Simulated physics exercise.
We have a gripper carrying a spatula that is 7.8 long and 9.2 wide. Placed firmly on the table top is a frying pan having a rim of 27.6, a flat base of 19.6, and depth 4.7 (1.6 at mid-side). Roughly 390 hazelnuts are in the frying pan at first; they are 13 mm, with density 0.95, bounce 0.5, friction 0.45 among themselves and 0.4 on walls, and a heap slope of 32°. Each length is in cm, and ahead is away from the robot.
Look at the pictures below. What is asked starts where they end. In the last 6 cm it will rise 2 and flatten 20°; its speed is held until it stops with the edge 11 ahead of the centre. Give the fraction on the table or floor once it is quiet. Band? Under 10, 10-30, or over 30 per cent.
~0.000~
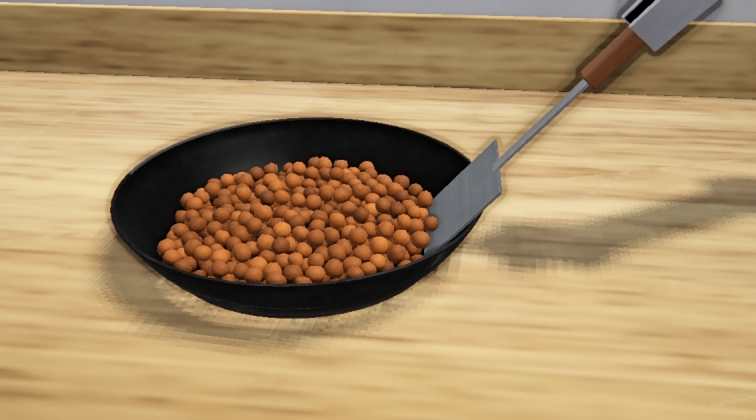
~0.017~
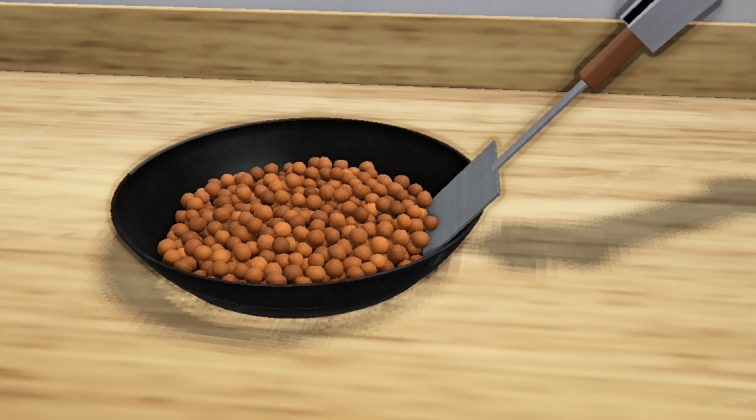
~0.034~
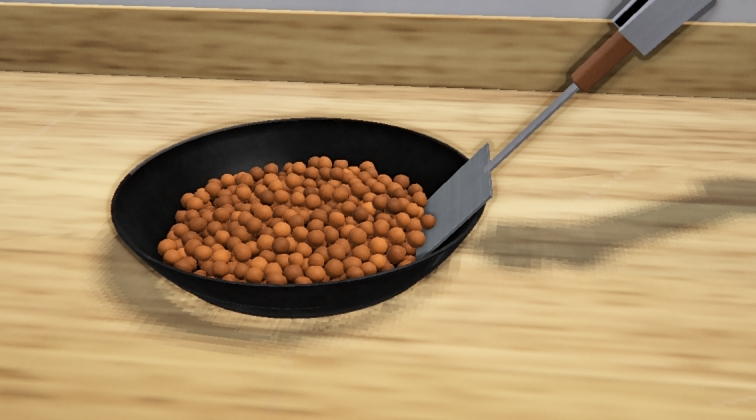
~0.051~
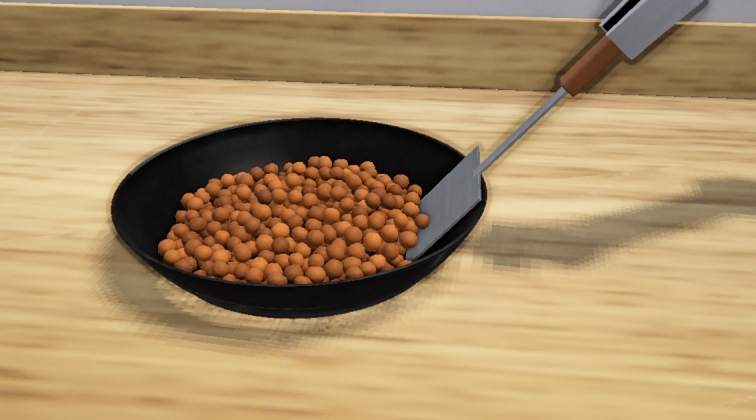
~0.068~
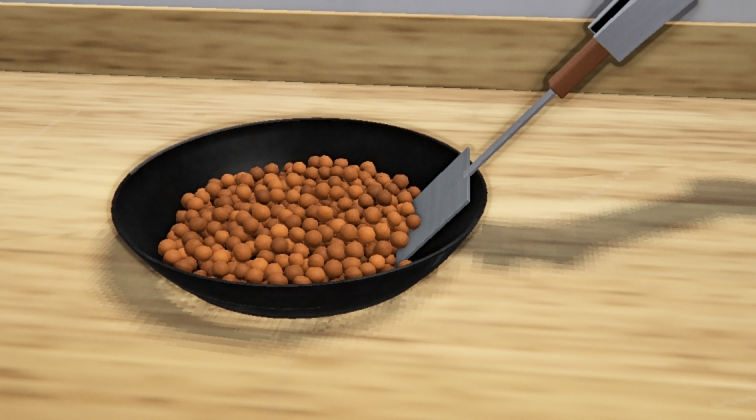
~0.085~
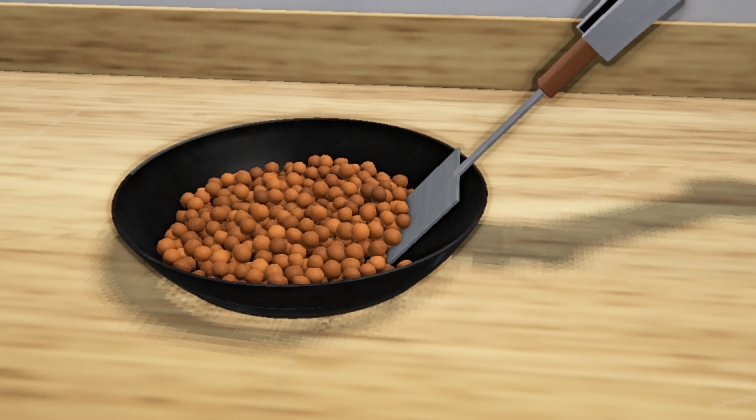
10-30 per cent.
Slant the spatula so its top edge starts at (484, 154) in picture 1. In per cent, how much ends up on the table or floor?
About 25%.
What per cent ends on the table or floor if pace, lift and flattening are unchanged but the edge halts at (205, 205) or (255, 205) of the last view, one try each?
First try about 0 percent, second about 0 percent.
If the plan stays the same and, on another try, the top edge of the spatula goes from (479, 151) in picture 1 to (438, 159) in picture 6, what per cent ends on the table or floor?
Roughly 25 percent ends up there.
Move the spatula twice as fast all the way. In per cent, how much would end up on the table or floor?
It would be roughly 35 percent.
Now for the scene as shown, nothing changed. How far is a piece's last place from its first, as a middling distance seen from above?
4 cm.
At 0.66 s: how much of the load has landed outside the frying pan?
About 15 per cent.
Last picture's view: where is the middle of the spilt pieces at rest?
(52, 226) or thereabouts.
By 0.23 s, sloping 50°, highest piece 5 above the table; 391 in the frying pan.
By 0.38 s, sloping 44°, highest piece 6 above the table; 391 in the frying pan.
By 0.66 s, sloping 30°, highest piece 7 above the table; 314 in the frying pan, 68 on the table or floor, 9 on the blade or in flight.
By 1.71 s, sloping 30°, highest piece 6 above the table; 312 in the frying pan, 79 on the table or floor.
Final count, 312 in the frying pan, 79 on the table or floor. That is 20 % on the table or floor.
